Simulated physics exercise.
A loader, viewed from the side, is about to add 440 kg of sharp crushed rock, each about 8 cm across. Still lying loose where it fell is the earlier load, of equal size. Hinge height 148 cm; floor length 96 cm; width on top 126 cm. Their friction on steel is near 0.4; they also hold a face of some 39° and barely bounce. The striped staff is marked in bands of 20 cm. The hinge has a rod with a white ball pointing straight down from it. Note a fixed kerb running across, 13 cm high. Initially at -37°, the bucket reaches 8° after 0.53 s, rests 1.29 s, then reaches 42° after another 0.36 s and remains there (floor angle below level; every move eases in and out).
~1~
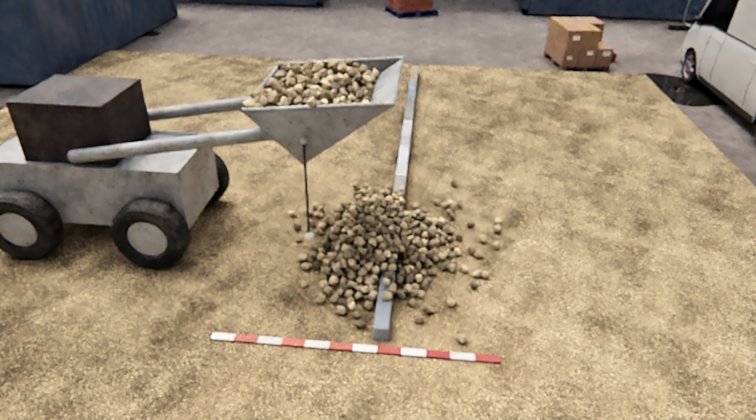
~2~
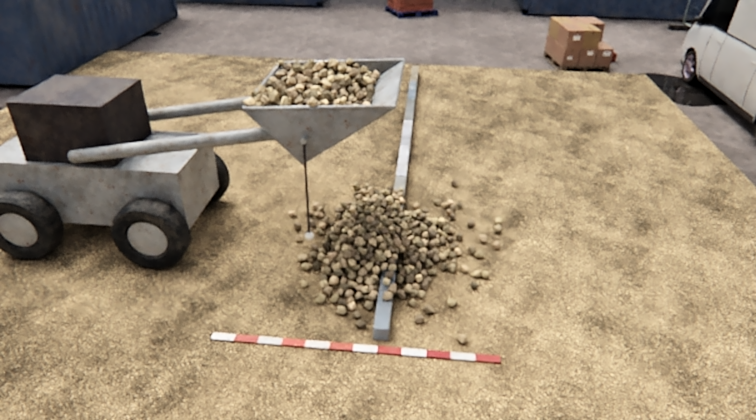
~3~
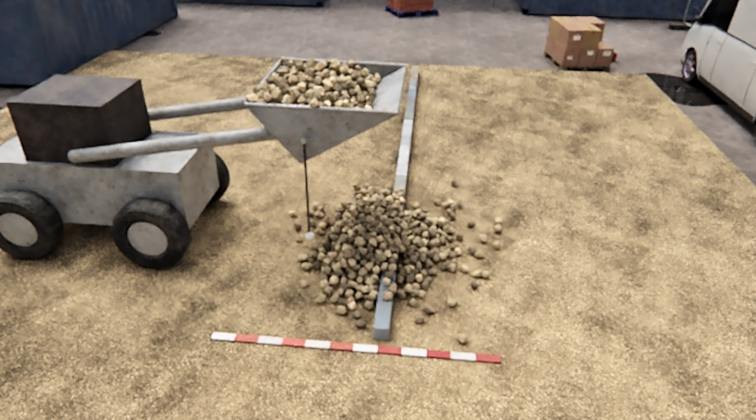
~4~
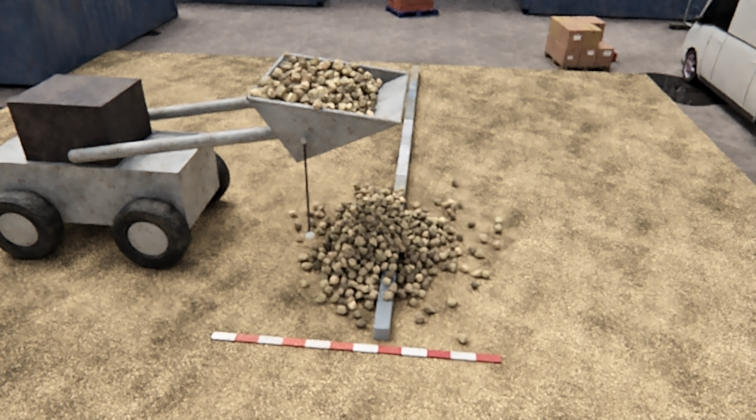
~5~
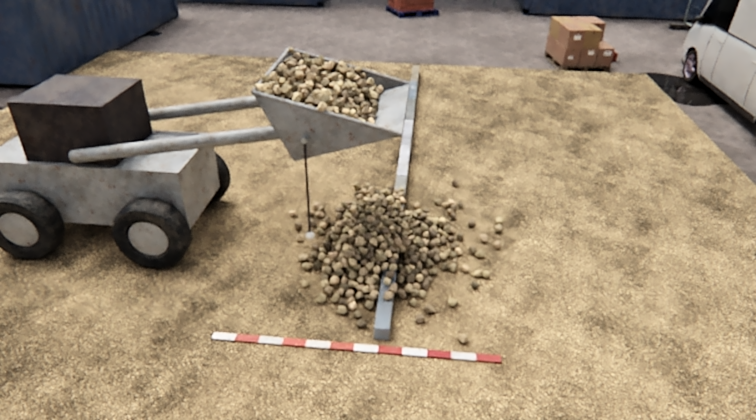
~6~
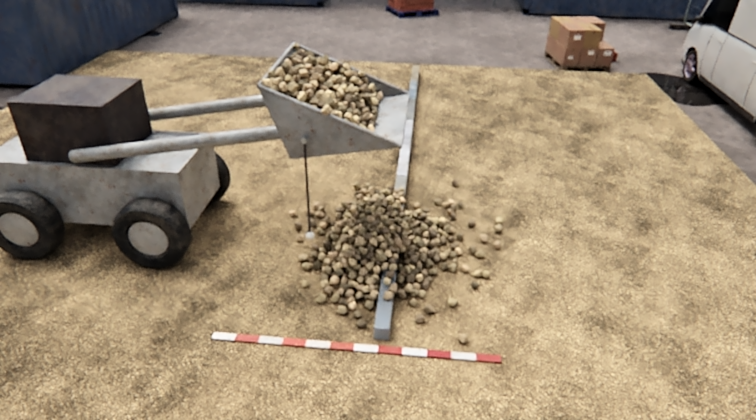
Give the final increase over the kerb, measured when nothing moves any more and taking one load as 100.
Close to 90 parts in a hundred.
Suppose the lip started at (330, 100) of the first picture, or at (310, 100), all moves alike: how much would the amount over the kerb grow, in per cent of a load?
The first would add some 15 per cent and the second some 5 per cent.
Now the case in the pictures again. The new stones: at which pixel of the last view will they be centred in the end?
Middle: Approx. (432, 238) px.
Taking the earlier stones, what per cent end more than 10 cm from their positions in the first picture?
Roughly 5 % of them.
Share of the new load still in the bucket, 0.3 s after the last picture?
Roughly 100 per cent remains inside.
Then, 0.1 s after the last picture the floor is at 1°; in per cent of one load, 100 in the bucket, 77 on this side of the kerb, 23 over the kerb; the foremost stones are at (487, 244).
Then, 0.3 s after the last picture the floor is at 8°; in per cent of one load, 100 in the bucket, 77 on this side of the kerb, 23 over the kerb; the foremost stones are at (487, 244).
Then, 2.3 s after the last picture the floor is at 42°; in per cent of one load, 29 in the bucket, 110 on this side of the kerb, 61 over the kerb; the foremost stones are at (487, 244).
Then, 5.1 s after the last picture the floor is at 42°; in per cent of one load, 0 in the bucket, 87 on this side of the kerb, 113 over the kerb; the foremost stones are at (541, 258). Net gain over the kerb, 90.
